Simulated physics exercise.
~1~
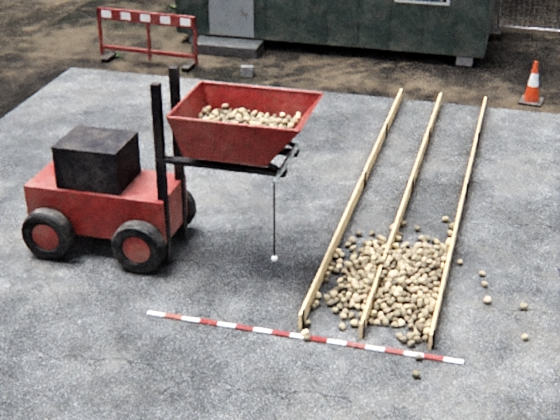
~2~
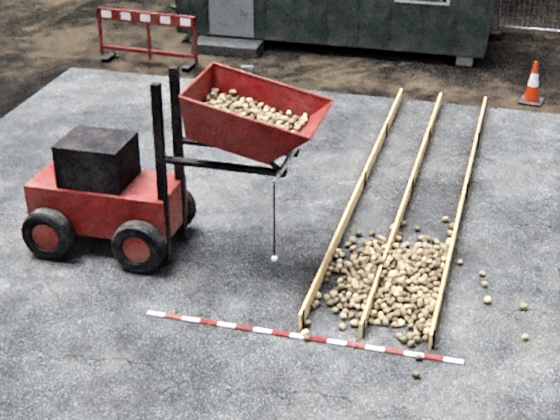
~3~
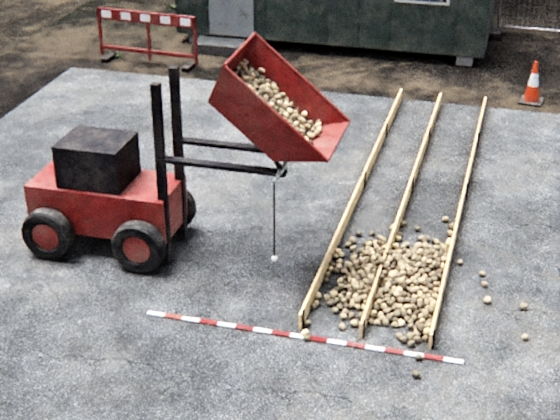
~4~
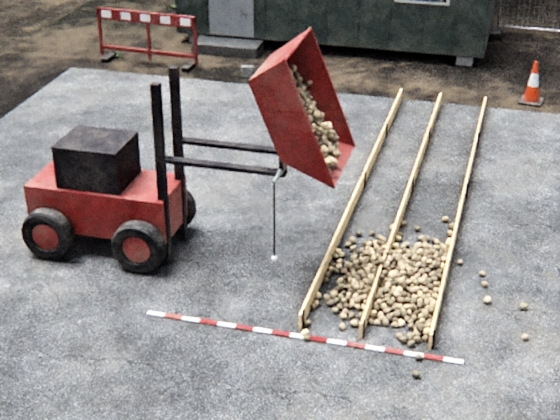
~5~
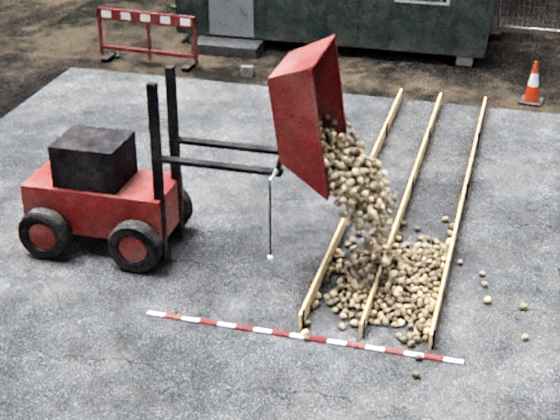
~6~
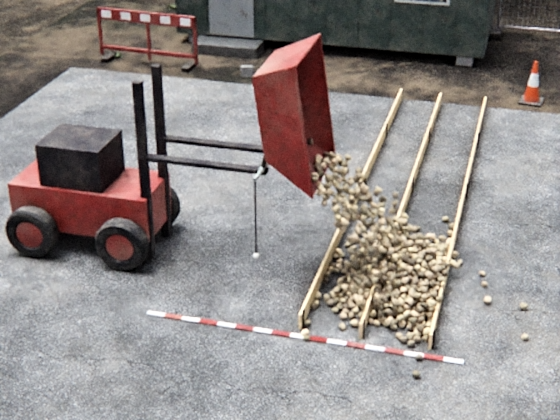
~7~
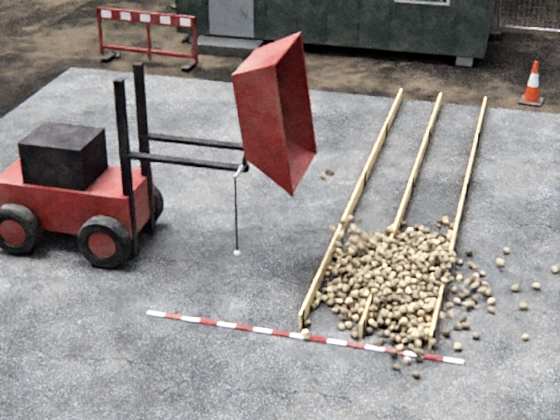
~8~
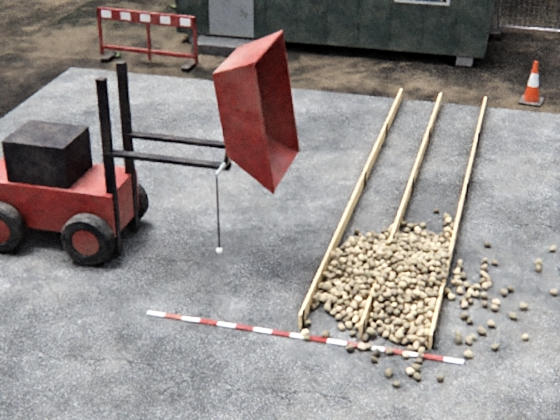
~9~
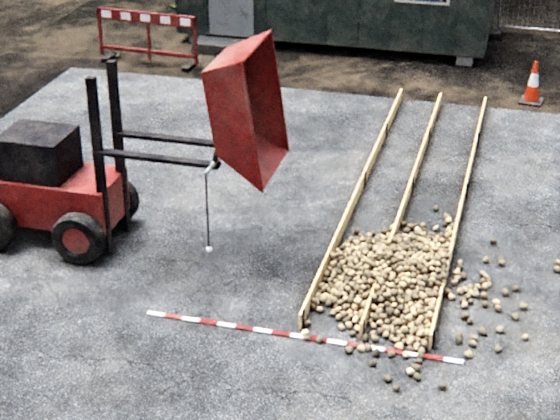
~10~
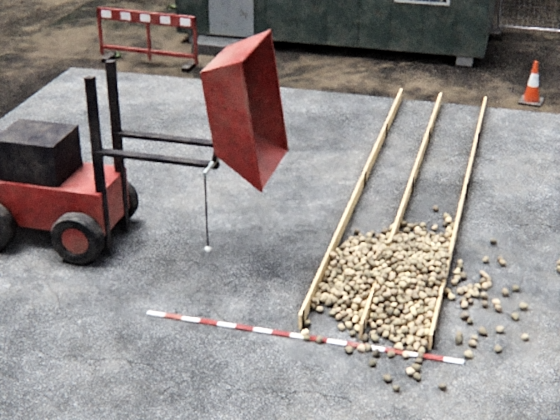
The clip shows a red forklift tipping a raised skip steeply to the right, pouring round stones onto a pile lying among wooden planks, then backing left as it empties. The larger heap ends spread across both bays, with some stones scattered beyond, and the skip stays tilted.
